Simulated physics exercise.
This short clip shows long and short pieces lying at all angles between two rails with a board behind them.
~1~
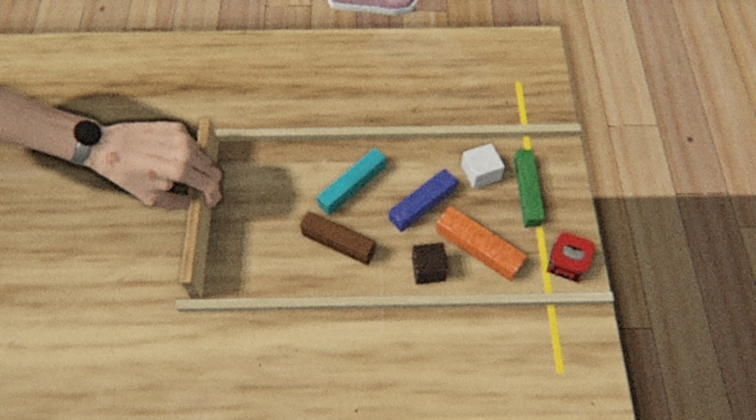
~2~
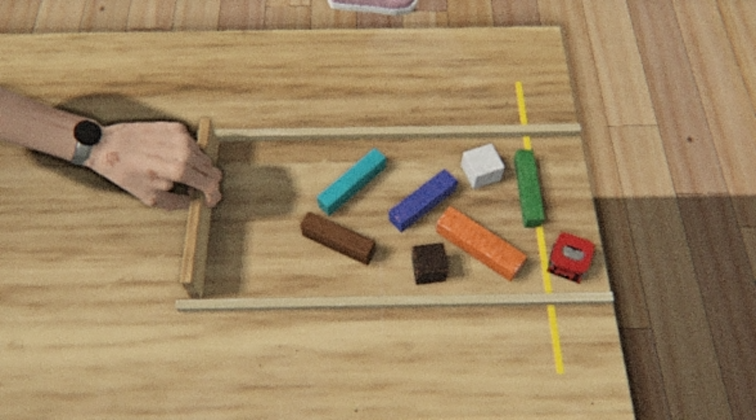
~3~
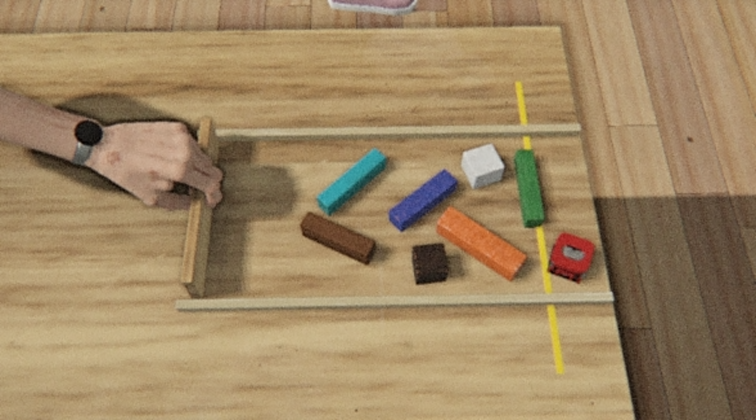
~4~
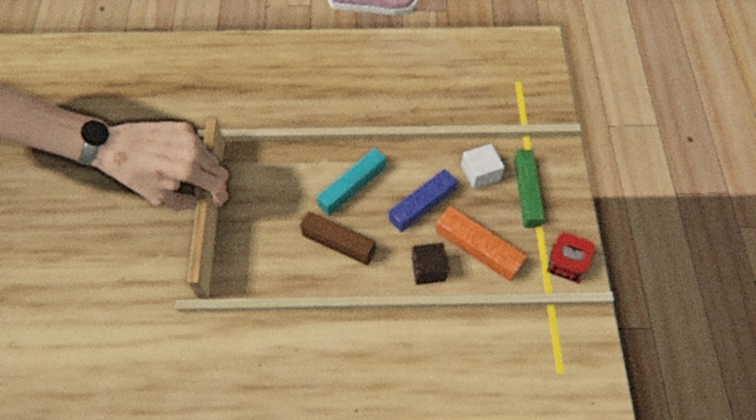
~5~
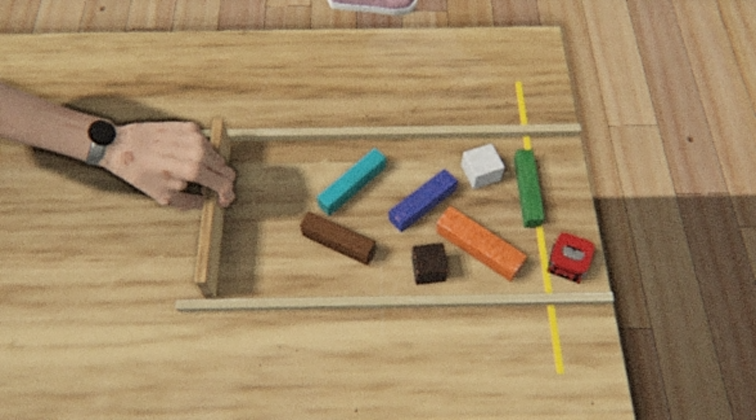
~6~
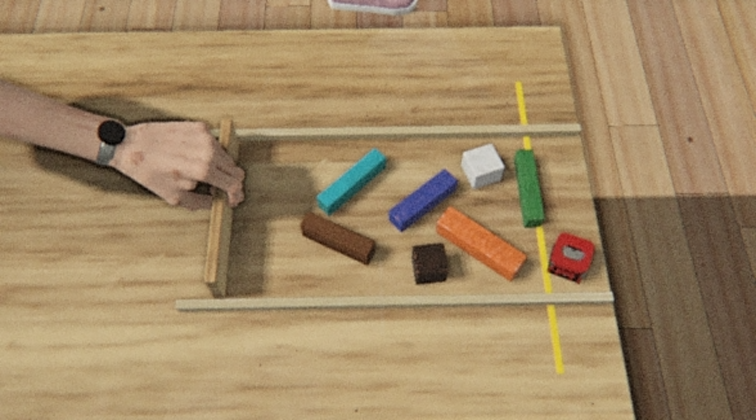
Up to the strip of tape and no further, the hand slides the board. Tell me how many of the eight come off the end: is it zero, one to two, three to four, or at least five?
It is one to two.
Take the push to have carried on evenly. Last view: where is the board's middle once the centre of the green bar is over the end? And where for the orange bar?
When the green bar crosses, the middle is near (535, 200); when the orange bar crosses, near (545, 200).
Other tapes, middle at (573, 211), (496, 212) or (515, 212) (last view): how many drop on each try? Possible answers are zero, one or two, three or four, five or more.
Trial 1 - 5 or more; trial 2 - none at all; trial 3 - just one or two.
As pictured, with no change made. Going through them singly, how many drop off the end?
2.
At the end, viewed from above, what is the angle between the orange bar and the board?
It sits some 35° out of line.
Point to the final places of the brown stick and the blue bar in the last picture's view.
Positions - first (555, 255), then (561, 178).
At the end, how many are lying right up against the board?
At rest, 2 are in contact.
Soon after, none off yet; red case at rest near (570, 258); green bar at rest near (529, 188); white block at rest near (482, 166).
At rest, the number that fall off is one or two; fallen, green bar and red case.
